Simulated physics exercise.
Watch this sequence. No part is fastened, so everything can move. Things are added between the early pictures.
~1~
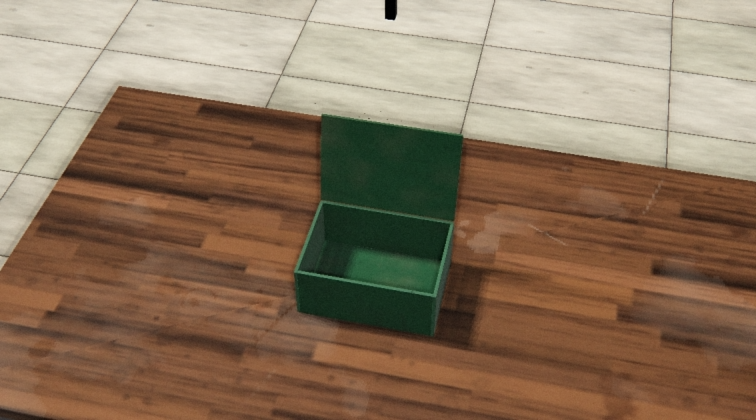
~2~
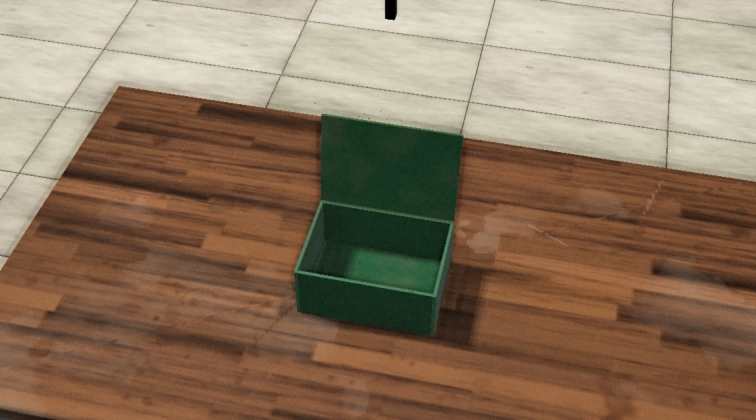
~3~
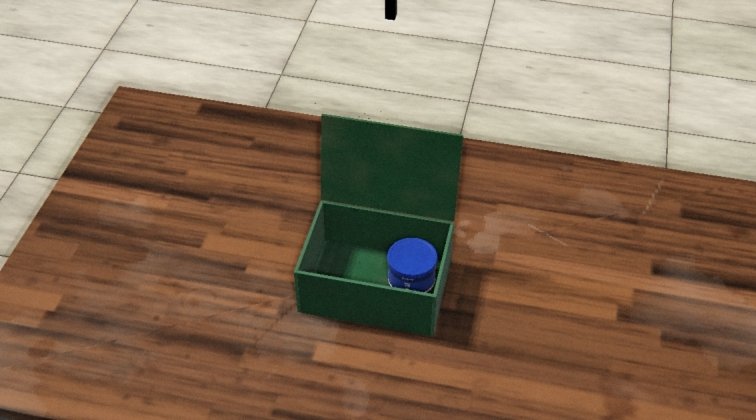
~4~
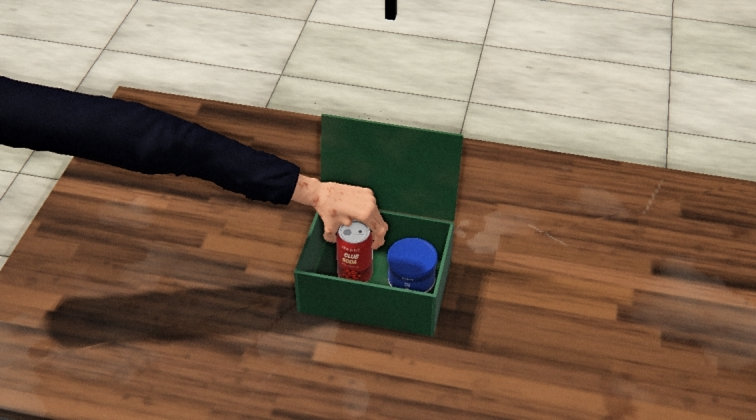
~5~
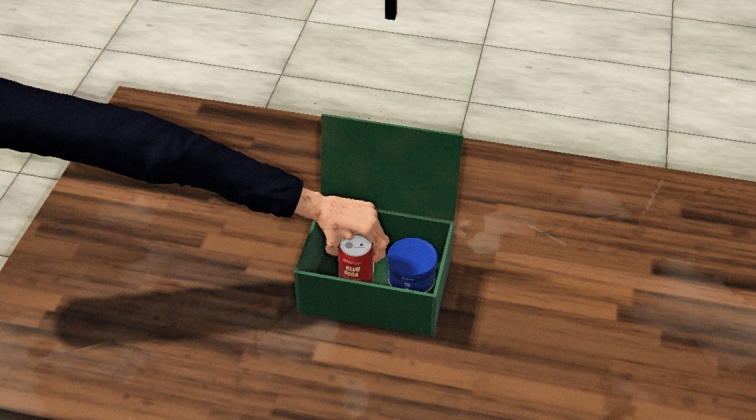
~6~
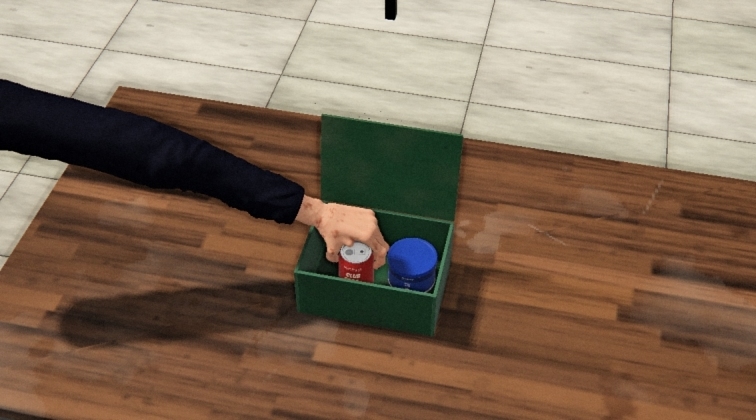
A hand lowers a red can into an open green box beside a blue tub.
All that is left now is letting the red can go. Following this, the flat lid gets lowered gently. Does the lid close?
No.
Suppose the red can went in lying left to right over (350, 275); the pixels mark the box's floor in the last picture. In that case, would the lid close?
Well, in that case it fits down fine.
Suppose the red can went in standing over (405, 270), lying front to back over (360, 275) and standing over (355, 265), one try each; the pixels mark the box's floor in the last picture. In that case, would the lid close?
So, first it won't go down, then it goes down fine, and finally it won't go down.
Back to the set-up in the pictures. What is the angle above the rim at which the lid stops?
I'd say roughly 10 degrees above the rim.
Then, 1.40 s past the last view, lid 74° above the rim.
Then, 1.80 s past the last view, lid 32° above the rim.
Finally, lid 10° above the rim; both still in place. Final places as the last picture's camera would see them, red can near (356, 273).
